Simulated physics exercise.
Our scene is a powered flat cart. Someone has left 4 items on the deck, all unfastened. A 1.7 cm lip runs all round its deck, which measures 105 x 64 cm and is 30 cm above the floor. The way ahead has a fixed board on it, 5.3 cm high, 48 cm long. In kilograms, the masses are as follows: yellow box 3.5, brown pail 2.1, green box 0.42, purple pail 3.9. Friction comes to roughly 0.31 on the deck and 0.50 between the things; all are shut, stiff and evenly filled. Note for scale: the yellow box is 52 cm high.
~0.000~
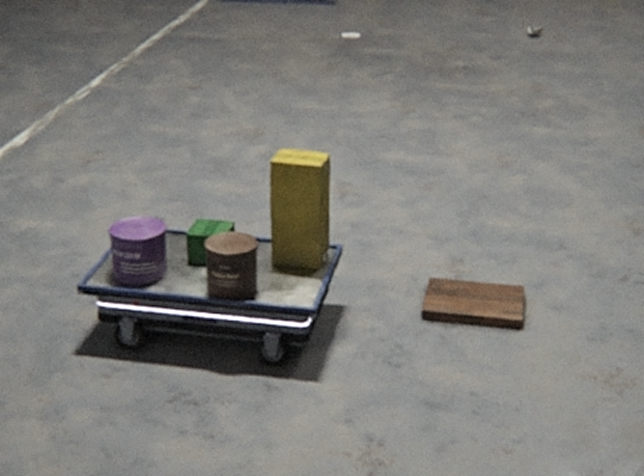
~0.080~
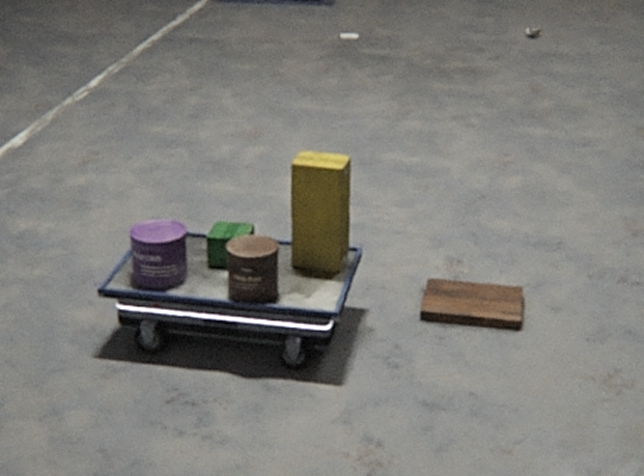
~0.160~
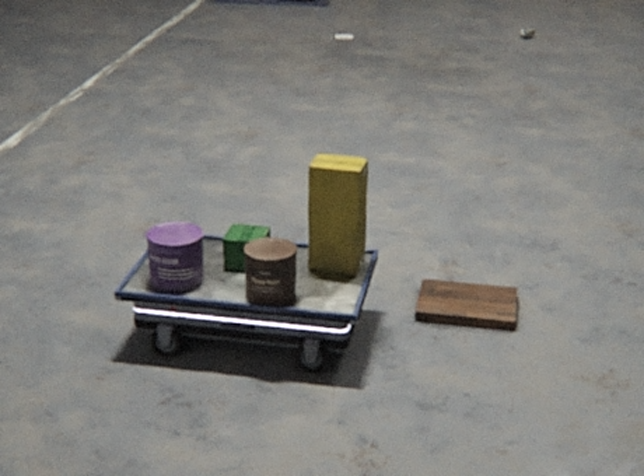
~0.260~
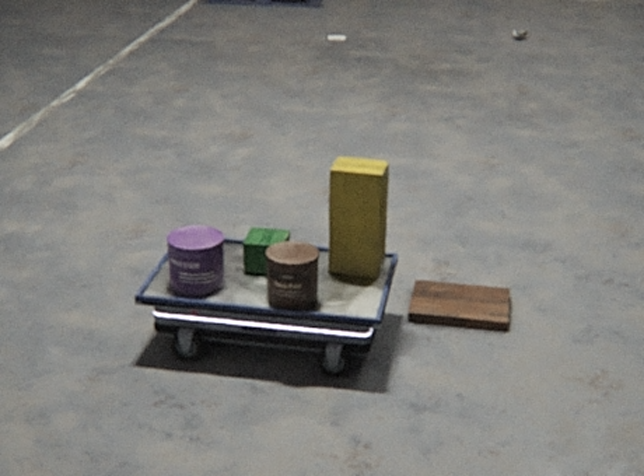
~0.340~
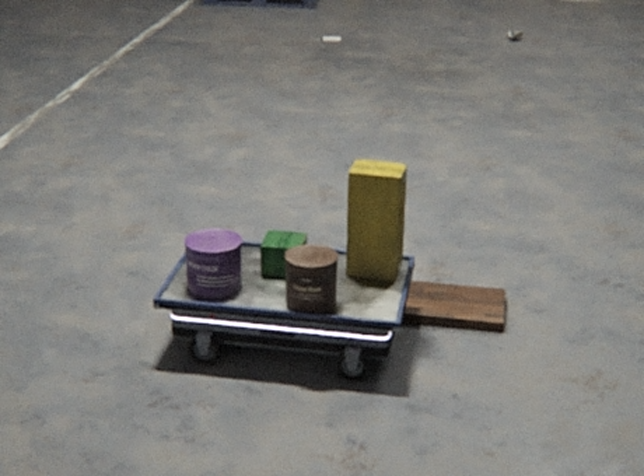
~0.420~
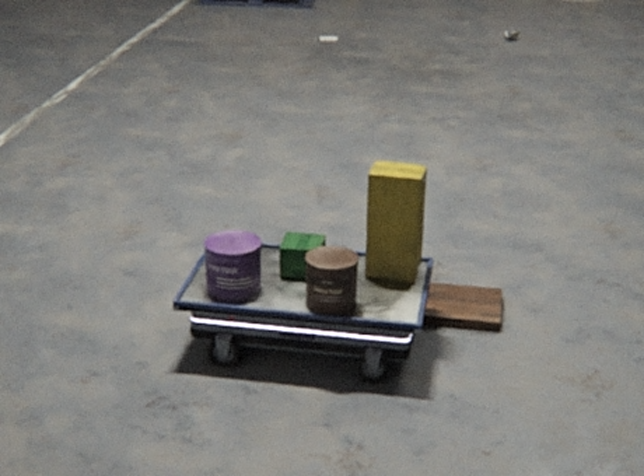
The clip opens on a flat wheeled cart carrying a purple pail, a green box, a brown pail and a tall yellow box, with a wooden board lying to its right. The cart rolls steadily rightward, its load riding along upright, until its right end partly hides the board from view.
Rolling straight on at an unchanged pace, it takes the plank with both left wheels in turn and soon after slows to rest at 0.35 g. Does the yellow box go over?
Yes.
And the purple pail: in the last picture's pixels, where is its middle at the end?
Its middle comes to rest around (638, 305).
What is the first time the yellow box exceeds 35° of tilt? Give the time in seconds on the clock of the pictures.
0.9 s or so.
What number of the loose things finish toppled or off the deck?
I count 1.
Around 0.92 s, cart has run 120 cm; yellow box at 38° to upright near (522, 245); green box shifted 2 cm.
Around 1.42 s, cart has run 185 cm; yellow box on its side; purple pail shifted 4 cm; green box shifted 3 cm.
Finally (2.4 s), off the deck and tipped over, yellow box; the other 3 still in place (within 10 cm).
